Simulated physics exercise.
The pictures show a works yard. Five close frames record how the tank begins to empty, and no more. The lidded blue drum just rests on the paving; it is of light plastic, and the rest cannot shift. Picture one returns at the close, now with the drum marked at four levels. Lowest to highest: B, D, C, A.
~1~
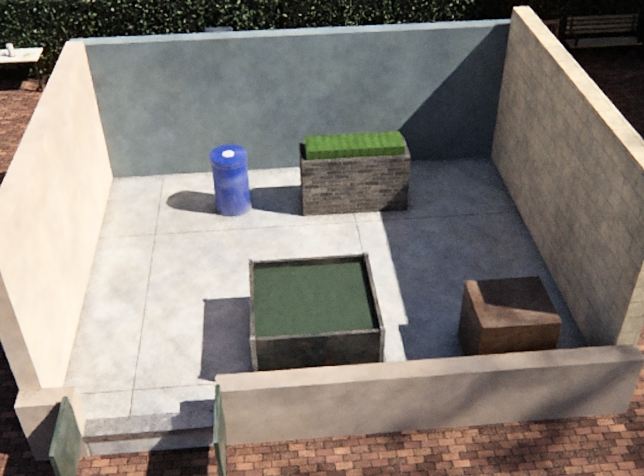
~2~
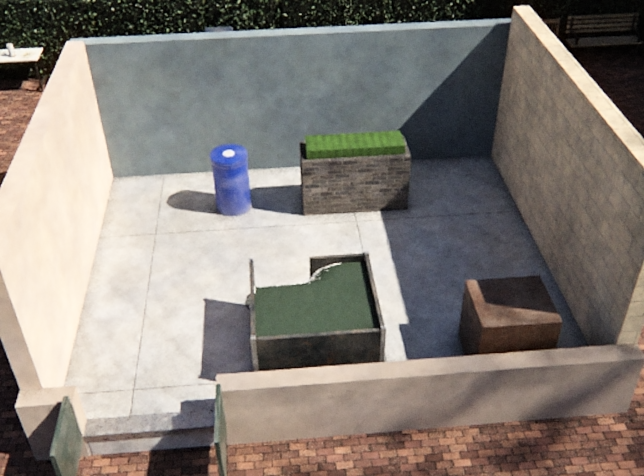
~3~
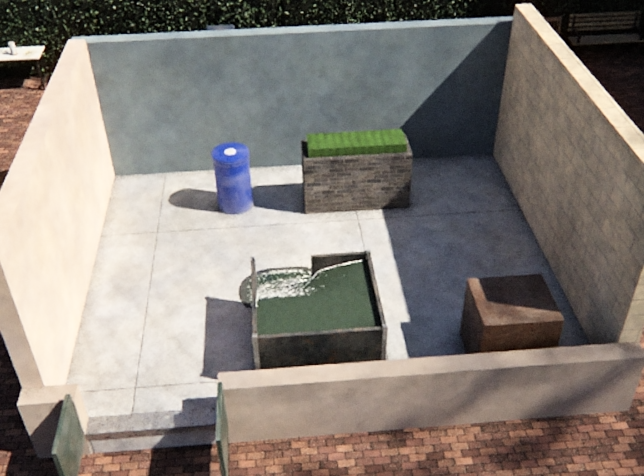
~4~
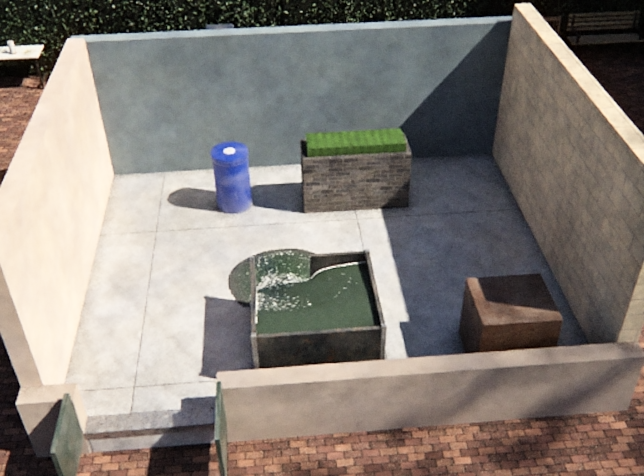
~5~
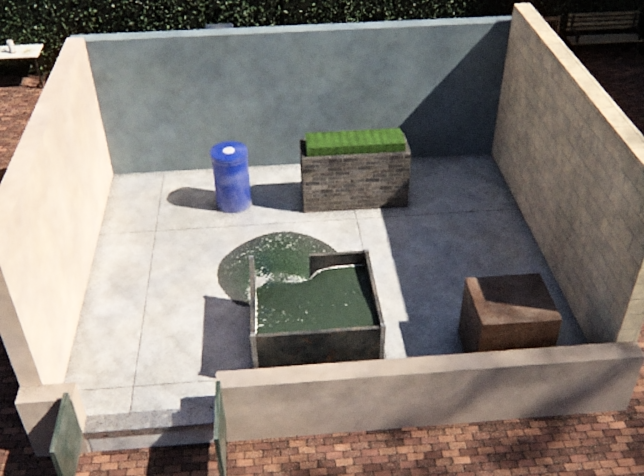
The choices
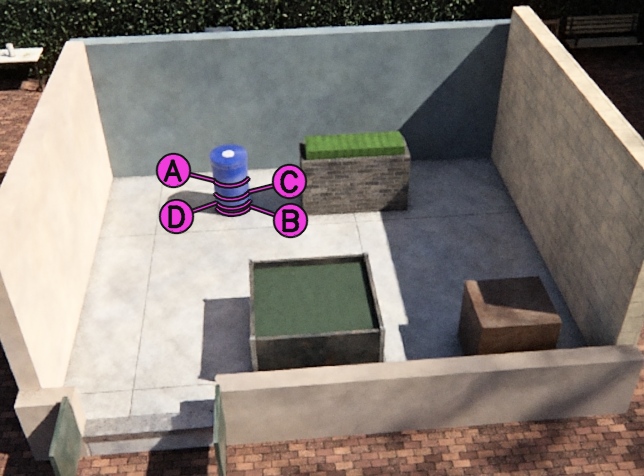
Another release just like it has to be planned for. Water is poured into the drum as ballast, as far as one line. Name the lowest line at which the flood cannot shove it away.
I would pick level C.
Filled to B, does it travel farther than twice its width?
Yes, it does.
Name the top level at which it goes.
Level D.
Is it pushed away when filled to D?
Yes, that goes wrong.
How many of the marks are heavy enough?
Two.
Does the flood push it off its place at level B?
Yes, it does.
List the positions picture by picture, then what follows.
Lid of the blue drum at (228, 154); tank full, its middle at (313, 299); open gate at (146, 384), in the first picture.
Water covers 1 % of the ground, mostly out of sight from here, in the second picture.
Water covers 3 % of the ground, mostly out of sight from here, in the third picture.
In the fourth picture, 4 % of the ground wet, in view closest to the drum at (240, 271).
Lid of the blue drum at (229, 151); 7 % of the ground wet, in view closest to the drum at (270, 237), in the fifth picture.
On the marked copy, A at (230, 186); B at (233, 214); C at (232, 199); D at (233, 208); from the bottom up B, D, C, A.
For level A, it does not move.
For level B, it is pushed about 3 times its own width away.
For level C, it does not move.
For level D, it is pushed about its own width away.
